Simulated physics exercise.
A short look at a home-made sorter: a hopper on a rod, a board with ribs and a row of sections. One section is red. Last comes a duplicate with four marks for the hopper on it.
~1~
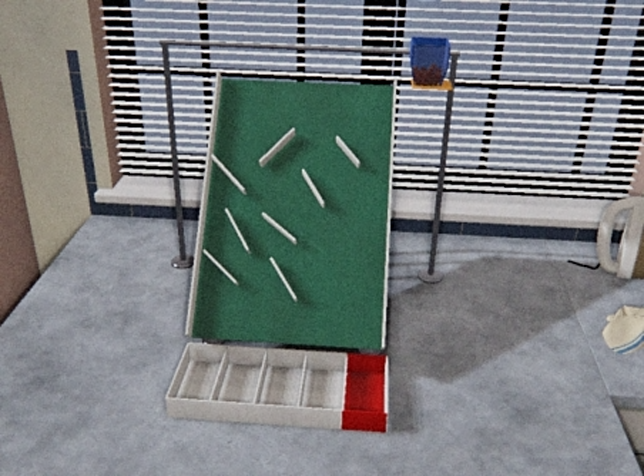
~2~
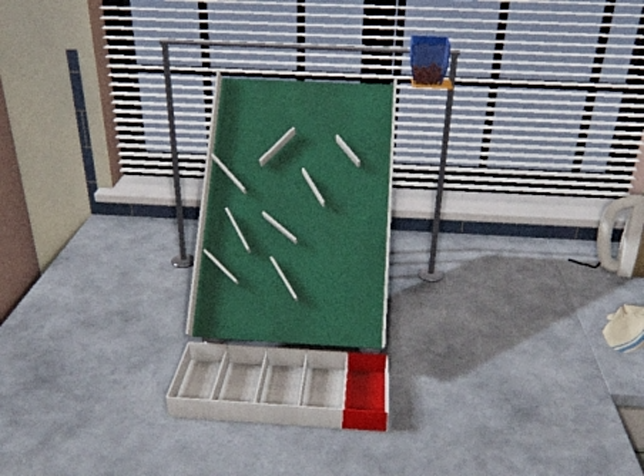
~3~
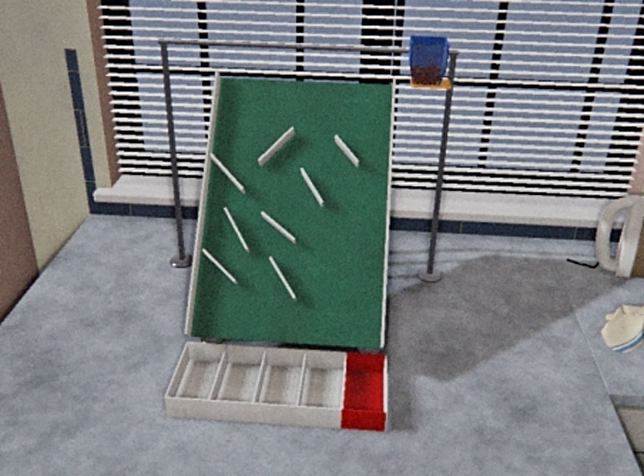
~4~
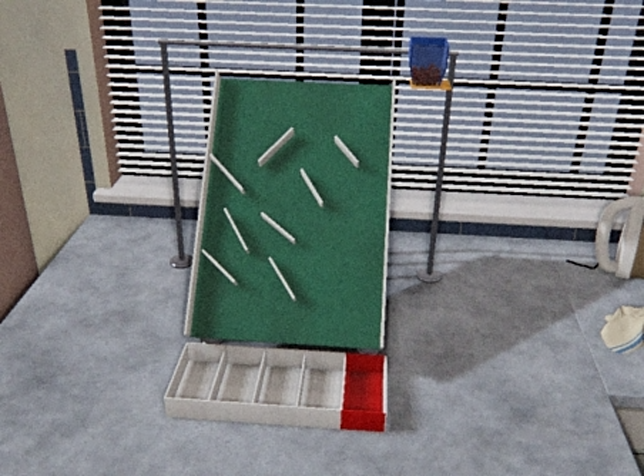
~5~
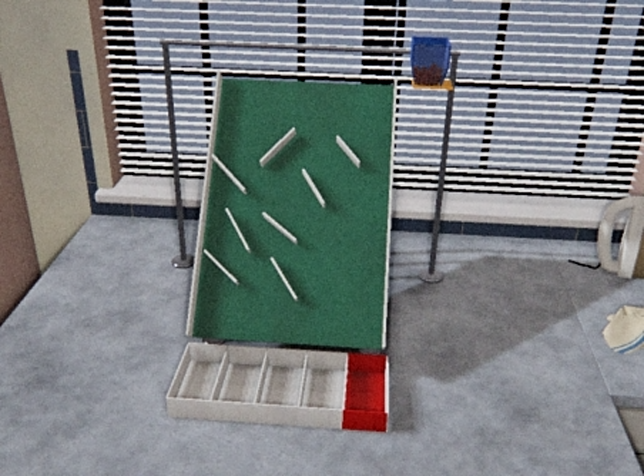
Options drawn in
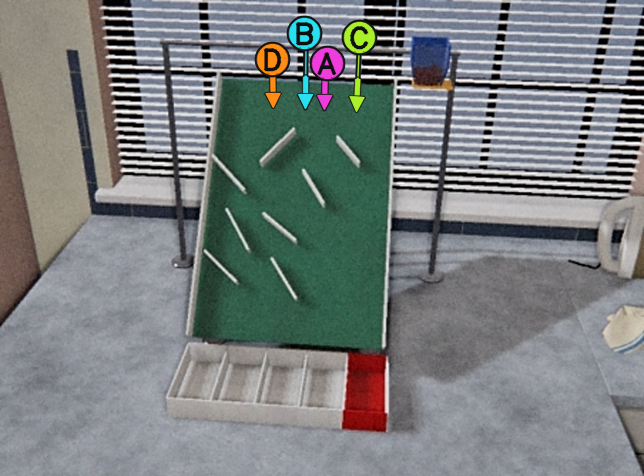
A blue hopper sits still above a ribbed green board and a red end section.
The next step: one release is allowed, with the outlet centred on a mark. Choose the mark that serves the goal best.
Mark C does it best.
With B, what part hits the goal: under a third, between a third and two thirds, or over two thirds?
Mark B gives between a third and two thirds.
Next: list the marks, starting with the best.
Best to worst: C, A, B, D.
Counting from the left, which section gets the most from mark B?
The fifth from the left.
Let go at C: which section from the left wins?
It is the fifth one.
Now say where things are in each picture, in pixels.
The first picture shows hopper at (428, 76), kidney beans, door shut.
The second picture shows ribs (260, 161) to (294, 127), (337, 135) to (359, 162), (212, 154) to (244, 189).
The third picture shows ribs (302, 168) to (322, 202), (225, 208) to (247, 249), (262, 212) to (294, 239).
The fourth picture shows ribs (202, 250) to (234, 282), (270, 258) to (294, 298).
The fifth picture shows red section at (365, 420), number 5 of 5 from the left.
On the marked copy, mark A meets the board at (324, 104); mark B meets the board at (305, 103); mark C meets the board at (356, 106); mark D meets the board at (273, 102).
Choosing A, about two thirds in the red section, about a quarter in other sections, a small part held on the board, a stray few outside the box.
Choosing B, about a third in the red section, about half in other sections, a stray few held on the board.
Choosing C, nearly all in the red section, a small part in other sections, a stray few outside the box.
Choosing D, none in the red section, most in other sections, a small part held on the board.
